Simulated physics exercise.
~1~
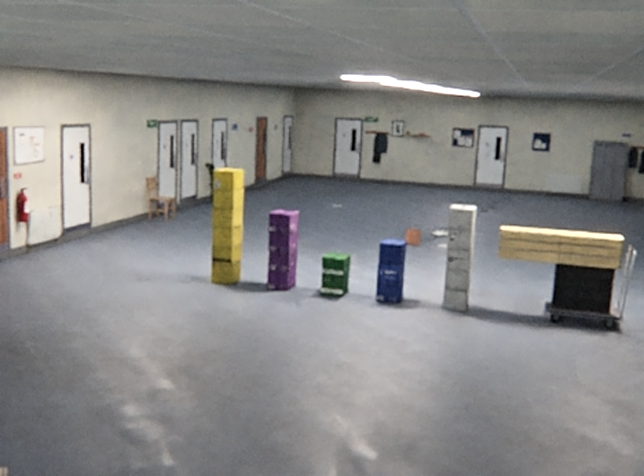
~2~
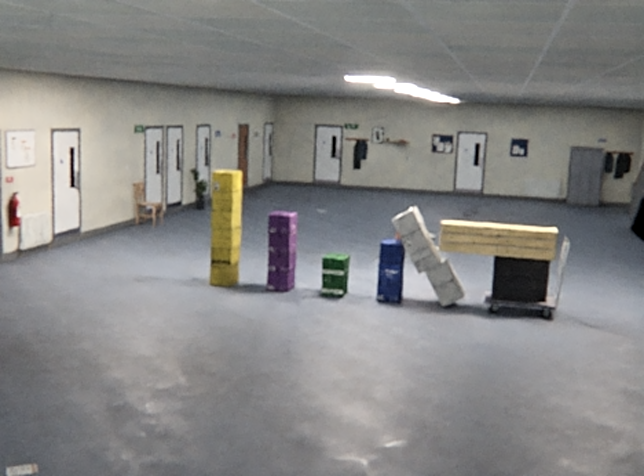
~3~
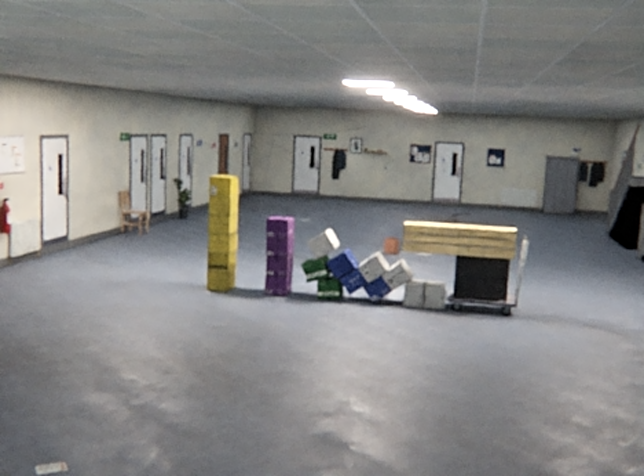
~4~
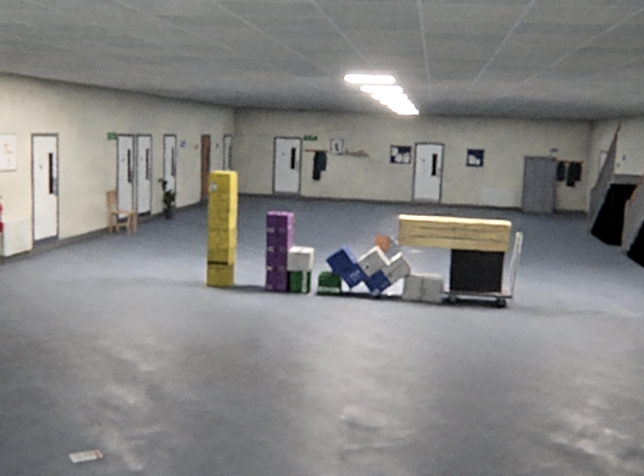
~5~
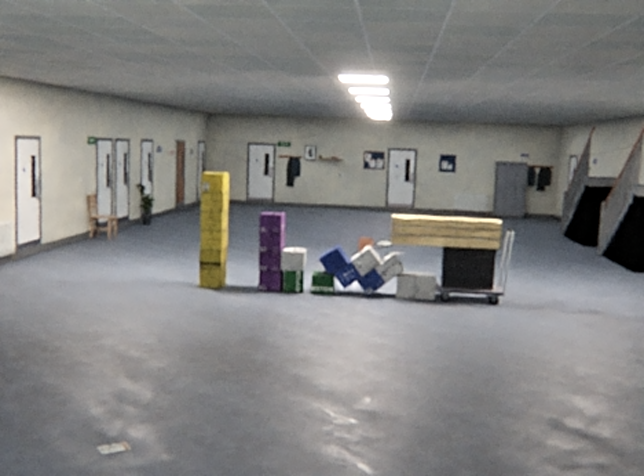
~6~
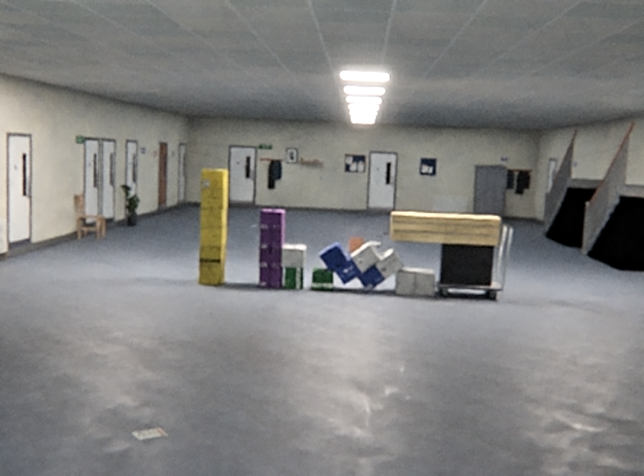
Large hall with a trolley rolling left into a pale carton stack, toppling it across blue and green; purple and yellow stand.
